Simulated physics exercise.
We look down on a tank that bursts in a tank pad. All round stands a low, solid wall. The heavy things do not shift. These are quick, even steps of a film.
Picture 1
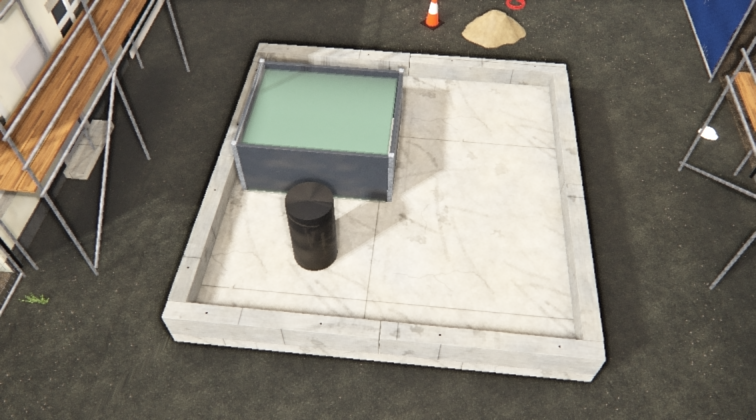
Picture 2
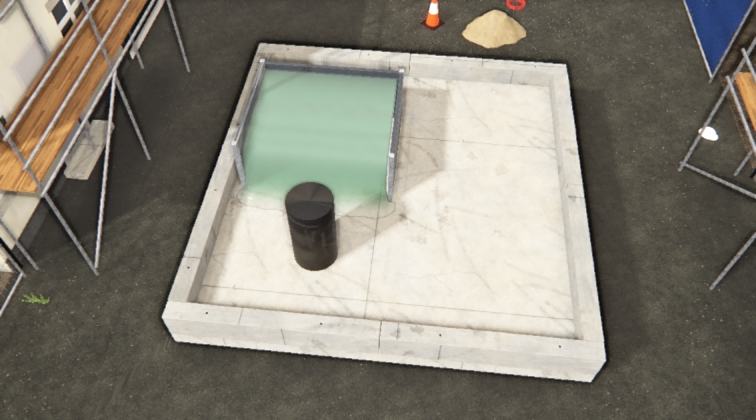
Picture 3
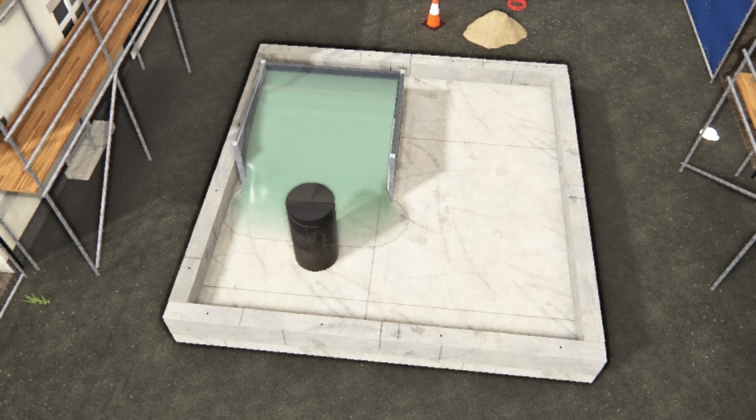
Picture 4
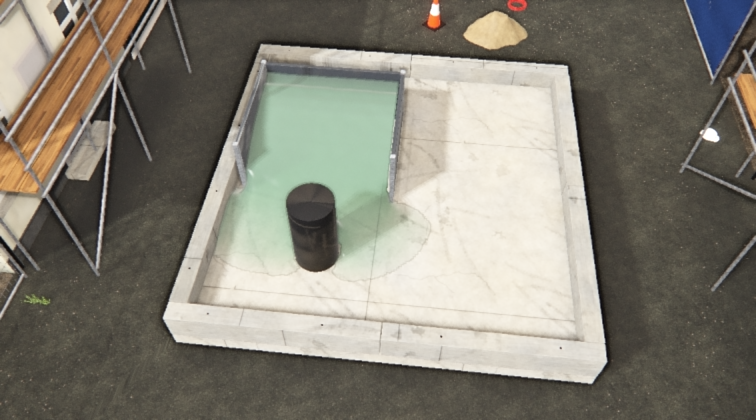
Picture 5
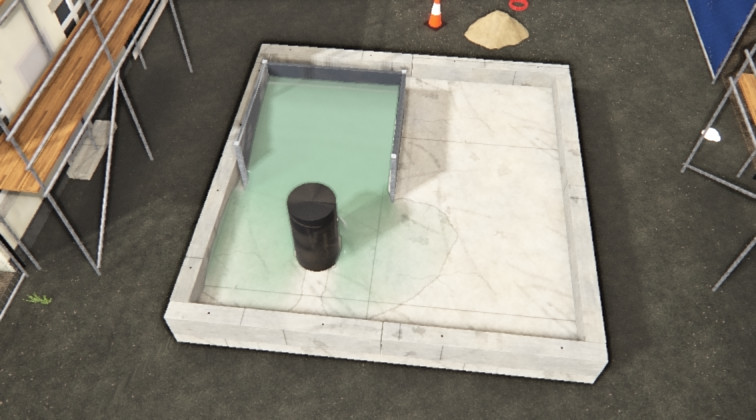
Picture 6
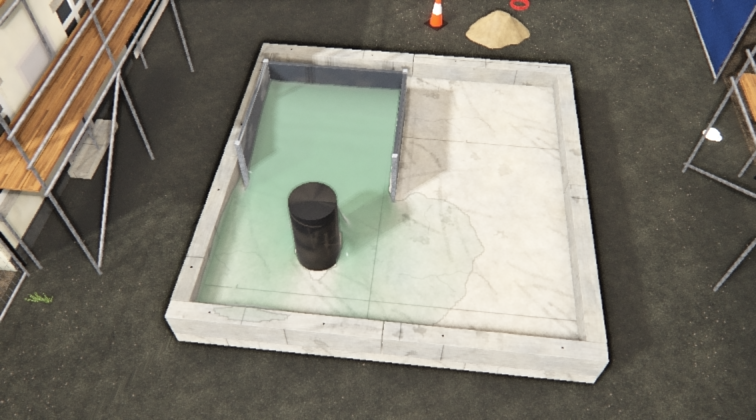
In a low-walled pad, green water bursts from a tank and spreads around a black cylinder.
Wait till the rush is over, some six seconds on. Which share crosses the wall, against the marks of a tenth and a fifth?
Over the wall goes from a tenth to a fifth.
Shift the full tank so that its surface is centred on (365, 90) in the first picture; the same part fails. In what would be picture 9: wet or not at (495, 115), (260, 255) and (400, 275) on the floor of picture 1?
One after the other: Clear, under water, wet.
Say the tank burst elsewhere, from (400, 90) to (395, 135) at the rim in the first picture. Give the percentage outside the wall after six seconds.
I make it 4 per cent.
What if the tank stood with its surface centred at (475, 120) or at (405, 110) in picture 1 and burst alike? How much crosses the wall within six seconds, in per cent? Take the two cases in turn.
Near 14 and 10 in a hundred.
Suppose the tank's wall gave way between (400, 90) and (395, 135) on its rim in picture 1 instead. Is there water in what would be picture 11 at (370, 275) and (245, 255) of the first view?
One after the other: Dry, dry.
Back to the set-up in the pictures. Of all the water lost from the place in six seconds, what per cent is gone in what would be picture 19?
Some 80 per cent.
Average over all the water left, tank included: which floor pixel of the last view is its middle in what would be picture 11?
I would point to (323, 217).
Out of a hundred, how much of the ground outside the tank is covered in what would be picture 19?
Roughly 55 per cent.
A moment on, water covers 35 % of the floor; the low wall has let 0 % over.
Next, water covers 40 % of the floor; the low wall has let 2 % over.
Then, water covers 50 % of the floor; the low wall has let 10 % over.
Later, water covers 70 % of the floor; the low wall has let 12 % over.
In the end, water covers 85 % of the floor; the low wall has let 13 % over.
